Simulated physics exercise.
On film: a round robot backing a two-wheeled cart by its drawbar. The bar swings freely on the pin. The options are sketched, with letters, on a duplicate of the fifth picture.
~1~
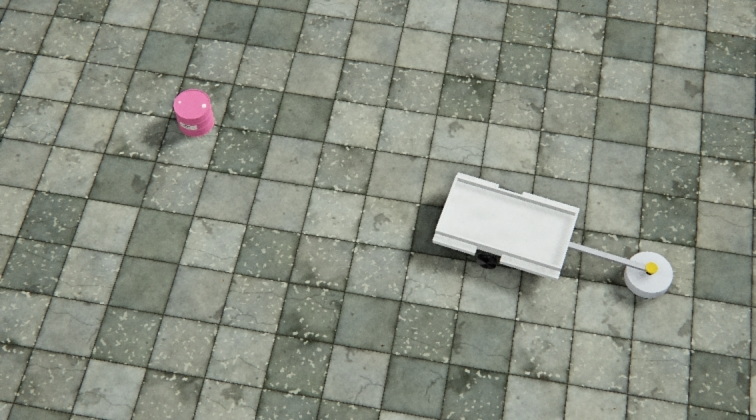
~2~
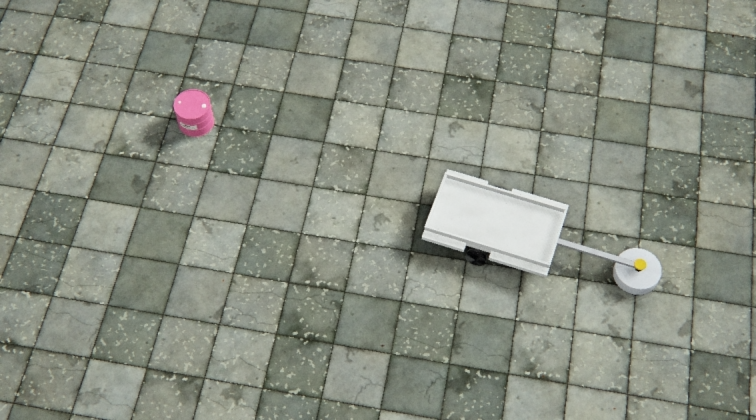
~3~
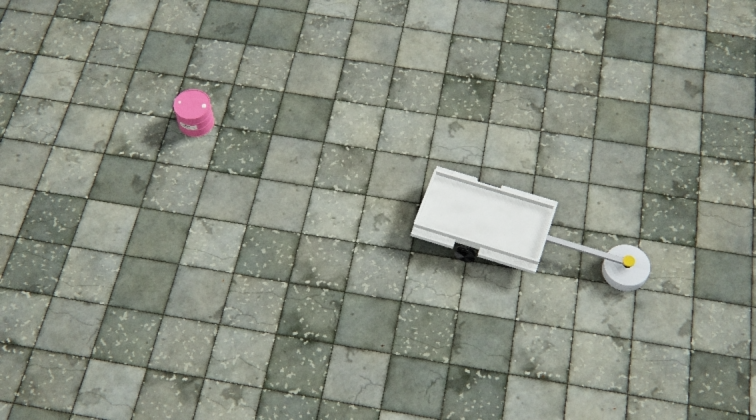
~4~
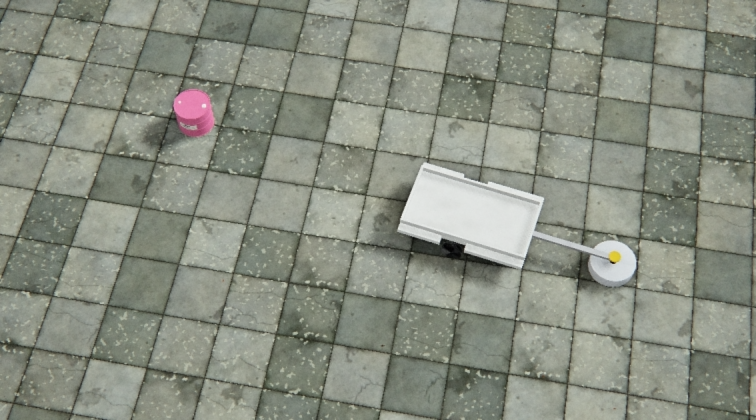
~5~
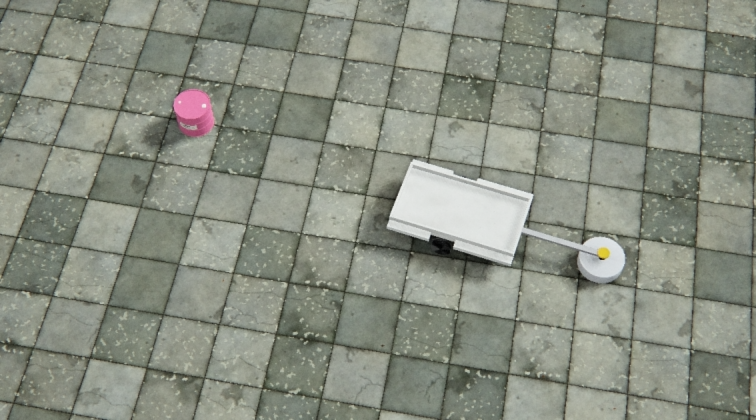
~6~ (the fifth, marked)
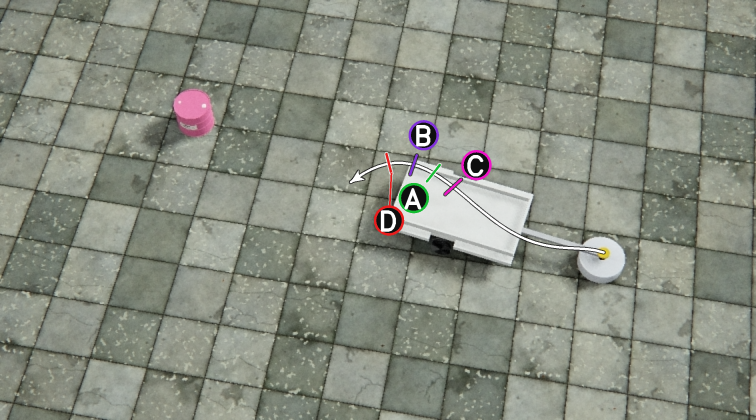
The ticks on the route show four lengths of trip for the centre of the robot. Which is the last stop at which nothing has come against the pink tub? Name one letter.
B is the last safe stop.
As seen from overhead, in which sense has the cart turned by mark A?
Anticlockwise.
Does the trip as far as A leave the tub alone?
Yes.
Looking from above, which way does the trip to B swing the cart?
Anticlockwise.
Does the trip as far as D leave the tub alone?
No.
On the marked copy, A at (433, 173); B at (413, 165); C at (453, 187); D at (389, 164); the route from (604, 253) via (472, 202) to (351, 182).
Taking B. A third of the way, robot (525, 246), cart (391, 187).
Two thirds of the way, robot (465, 203), cart (327, 164).
When it is over, robot (413, 171), cart (272, 154); nothing has been touched.
As for the rest, A is safe but short; C is safe but short; D is too far, the tub has been hit.
